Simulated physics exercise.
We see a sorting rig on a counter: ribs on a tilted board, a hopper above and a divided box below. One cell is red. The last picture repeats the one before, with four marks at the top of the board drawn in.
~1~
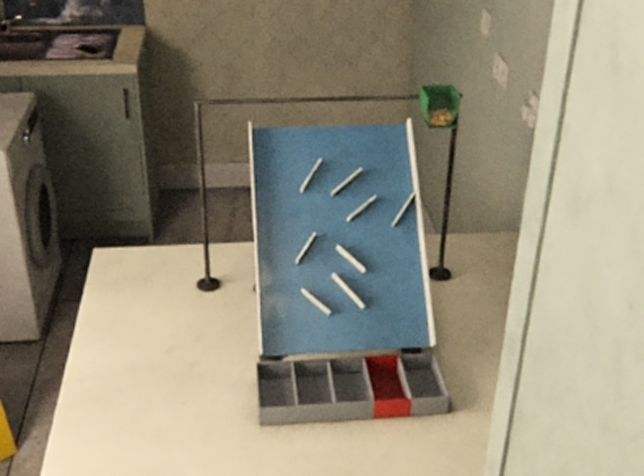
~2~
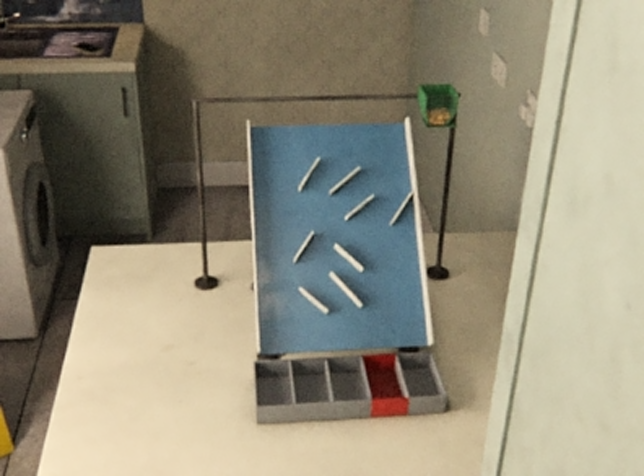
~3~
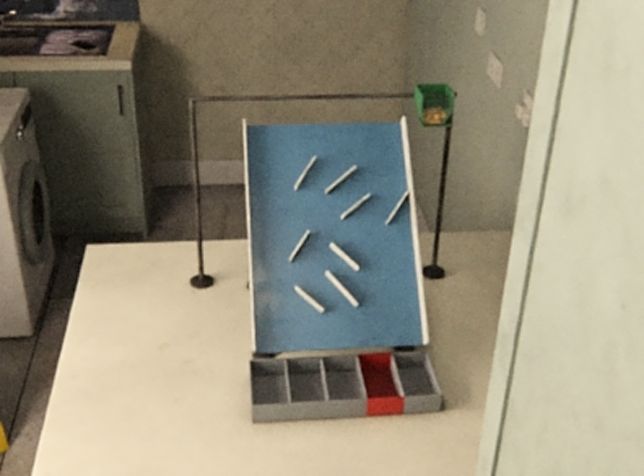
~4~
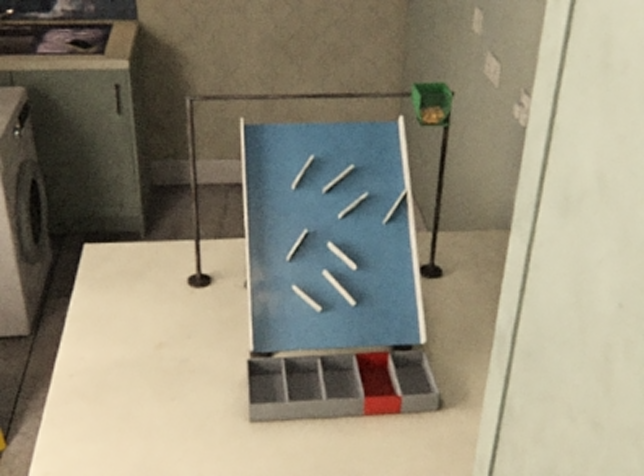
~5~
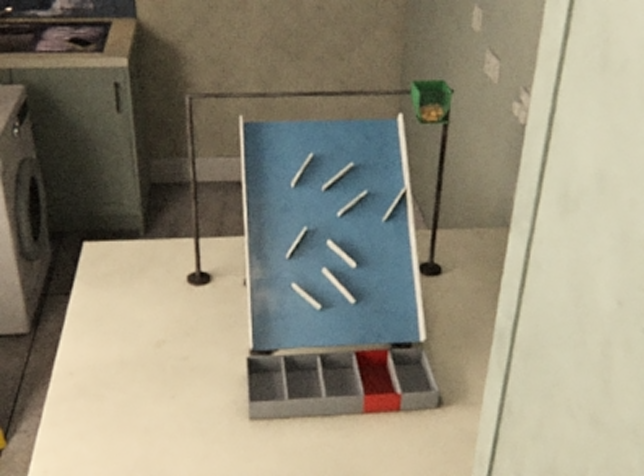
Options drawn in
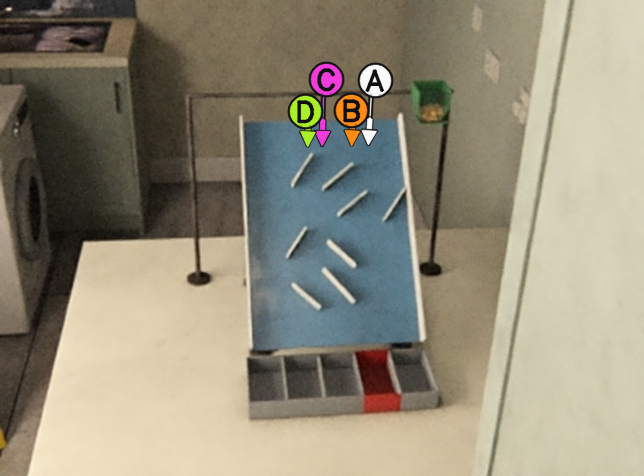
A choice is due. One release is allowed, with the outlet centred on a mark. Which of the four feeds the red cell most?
A is best.
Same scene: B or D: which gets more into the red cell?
That would be B.
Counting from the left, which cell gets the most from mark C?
It is the first one.
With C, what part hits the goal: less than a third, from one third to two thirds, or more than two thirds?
It is less than a third.
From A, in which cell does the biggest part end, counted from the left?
The fourth from the left.
On the marked copy, mark A meets the board at (368, 139); mark B meets the board at (351, 140); mark C meets the board at (322, 140); mark D meets the board at (307, 141).
Choosing A, close to two thirds in the red cell, close to a third in other cells, only a few outside the box.
Choosing B, close to half in the red cell, close to half in other cells, only a few held on the board.
Choosing C, close to a quarter in the red cell, the bulk in other cells.
Choosing D, close to a quarter in the red cell, the bulk in other cells, only a few outside the box.
